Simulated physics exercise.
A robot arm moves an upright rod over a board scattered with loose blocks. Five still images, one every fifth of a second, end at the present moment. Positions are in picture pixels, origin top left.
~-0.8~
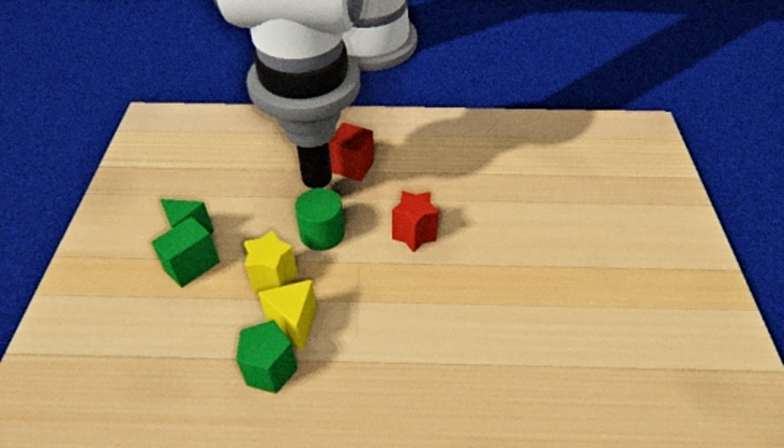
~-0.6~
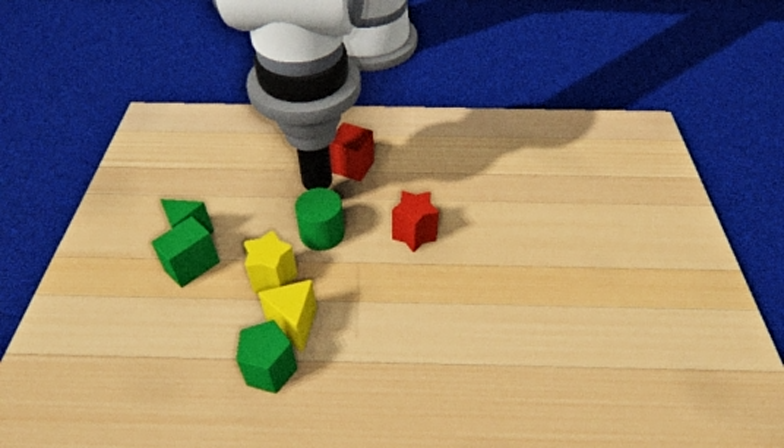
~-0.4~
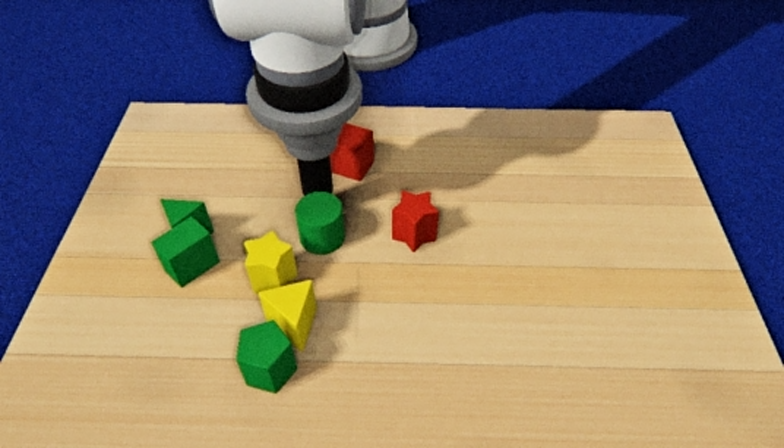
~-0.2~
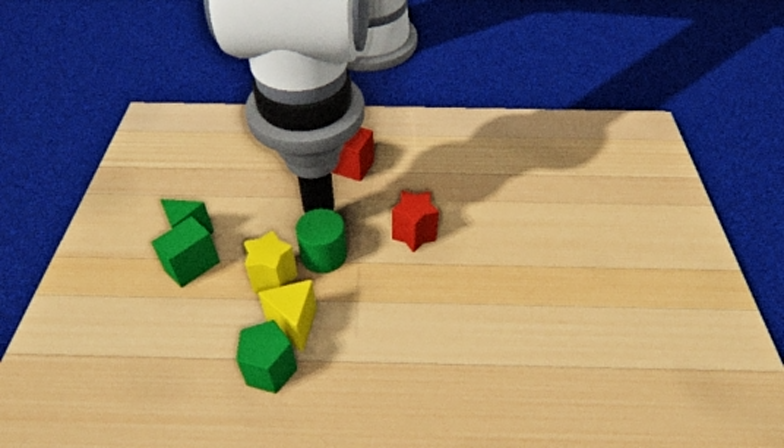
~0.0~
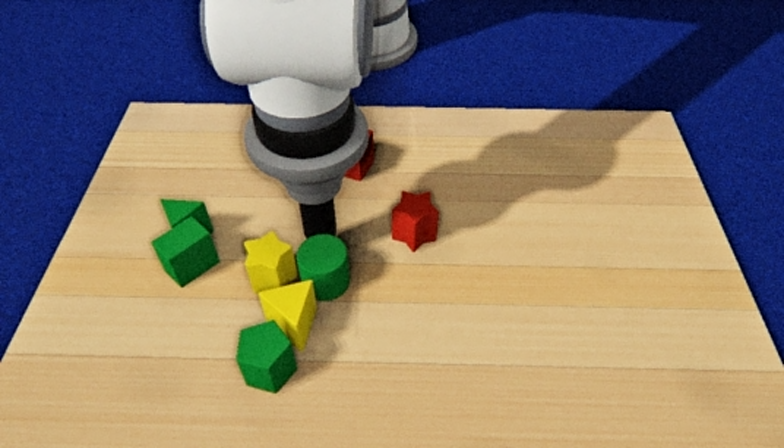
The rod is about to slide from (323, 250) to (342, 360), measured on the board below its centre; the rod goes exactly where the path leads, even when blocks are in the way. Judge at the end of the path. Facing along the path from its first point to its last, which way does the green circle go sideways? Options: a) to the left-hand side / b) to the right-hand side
a: To the left-hand side.
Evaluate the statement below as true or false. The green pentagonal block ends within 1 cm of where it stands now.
Answer: False.
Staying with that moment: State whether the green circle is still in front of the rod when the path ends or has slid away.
The block stays ahead.
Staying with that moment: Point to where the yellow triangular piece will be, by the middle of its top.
Expect it around (301, 339).
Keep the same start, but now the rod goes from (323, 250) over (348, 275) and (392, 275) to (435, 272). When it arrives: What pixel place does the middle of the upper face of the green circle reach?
The middle of its upper face should be somewhere near (338, 282).
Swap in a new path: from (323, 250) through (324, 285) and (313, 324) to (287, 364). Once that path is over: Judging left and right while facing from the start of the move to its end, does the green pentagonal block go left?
No.
What follows on the original path. One third of the way, rod (327, 268); green pentagonal block (254, 350); yellow triangular piece (297, 315), turned 50° clockwise; green circle (336, 289).
Two thirds of the way, rod (333, 305); green pentagonal block (251, 351); yellow triangular piece (306, 327), turned 80° clockwise; green circle (356, 325).
At the end, rod (340, 346); green pentagonal block (242, 355), turned 15° clockwise; yellow star not moved; yellow triangular piece (301, 339), turned 90° clockwise; green circle (377, 360).
